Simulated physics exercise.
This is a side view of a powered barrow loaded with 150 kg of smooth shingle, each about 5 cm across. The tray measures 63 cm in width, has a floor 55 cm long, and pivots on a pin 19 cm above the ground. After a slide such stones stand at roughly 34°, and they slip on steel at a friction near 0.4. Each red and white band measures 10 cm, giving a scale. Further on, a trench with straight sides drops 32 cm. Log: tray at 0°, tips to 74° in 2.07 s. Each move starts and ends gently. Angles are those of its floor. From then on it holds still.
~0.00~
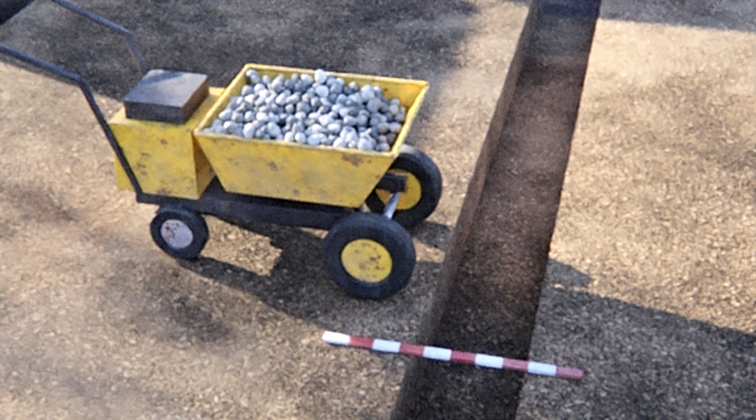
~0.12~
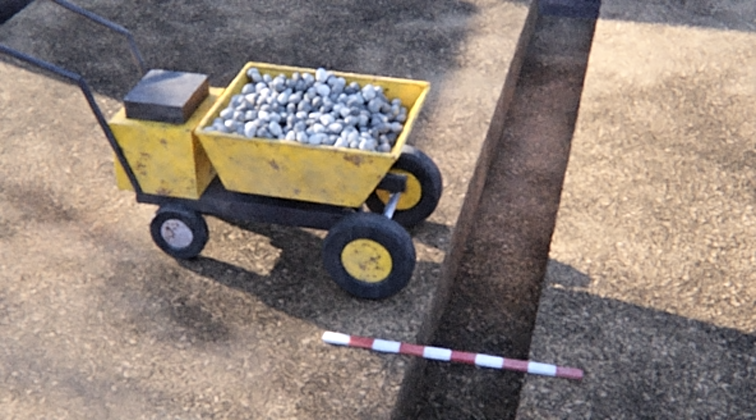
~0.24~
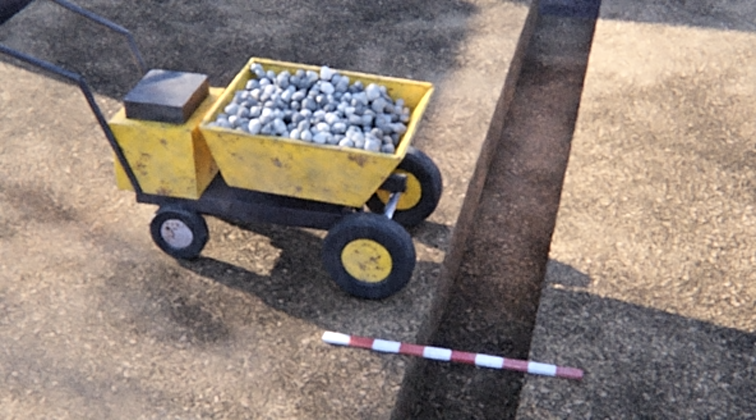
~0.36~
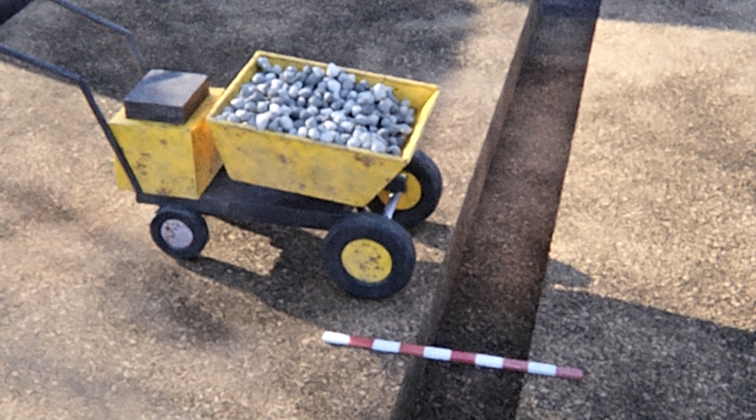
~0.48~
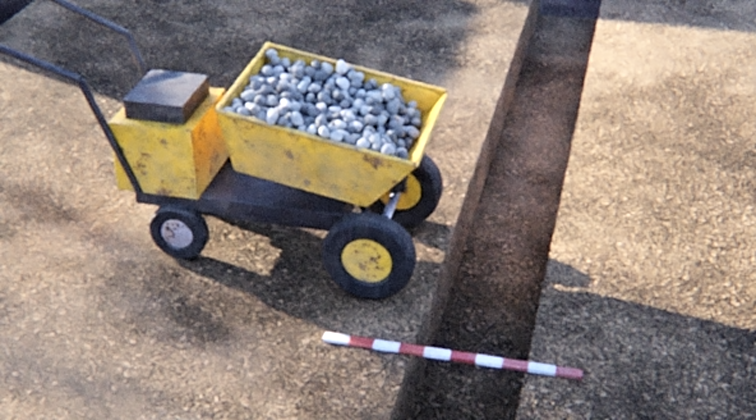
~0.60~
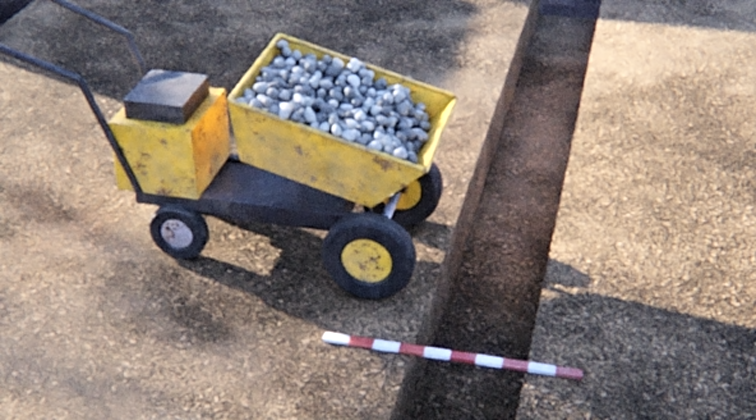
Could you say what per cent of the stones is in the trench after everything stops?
I would put it at 59 per cent.
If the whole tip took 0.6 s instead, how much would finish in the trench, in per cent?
Around 35 per cent would end in the trench.
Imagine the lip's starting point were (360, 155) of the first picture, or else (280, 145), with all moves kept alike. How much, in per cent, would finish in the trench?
Roughly 90 percent for the first, and 80 percent for the second.
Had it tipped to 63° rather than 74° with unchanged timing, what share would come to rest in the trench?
In that case near 50 per cent.
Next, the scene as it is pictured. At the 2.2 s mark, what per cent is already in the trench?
About 30 per cent by then.
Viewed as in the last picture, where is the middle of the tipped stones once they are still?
(530, 314).
After 1.5 s the floor is at 62°; 93 % in the tray, 7 % in the trench; the foremost stones are at (543, 274).
After 2.2 s the floor is at 74°; 34 % in the tray, 30 % in the trench, 36 % past the trench; the foremost stones are at (733, 296).
After 2.5 s the floor is at 74°; 16 % in the tray, 41 % in the trench, 42 % past the trench; the foremost stones are past the picture's edge.
After 4.5 s the floor is at 74°; 0 % in the tray, 59 % in the trench, 41 % past the trench; the foremost stones are past the picture's edge.
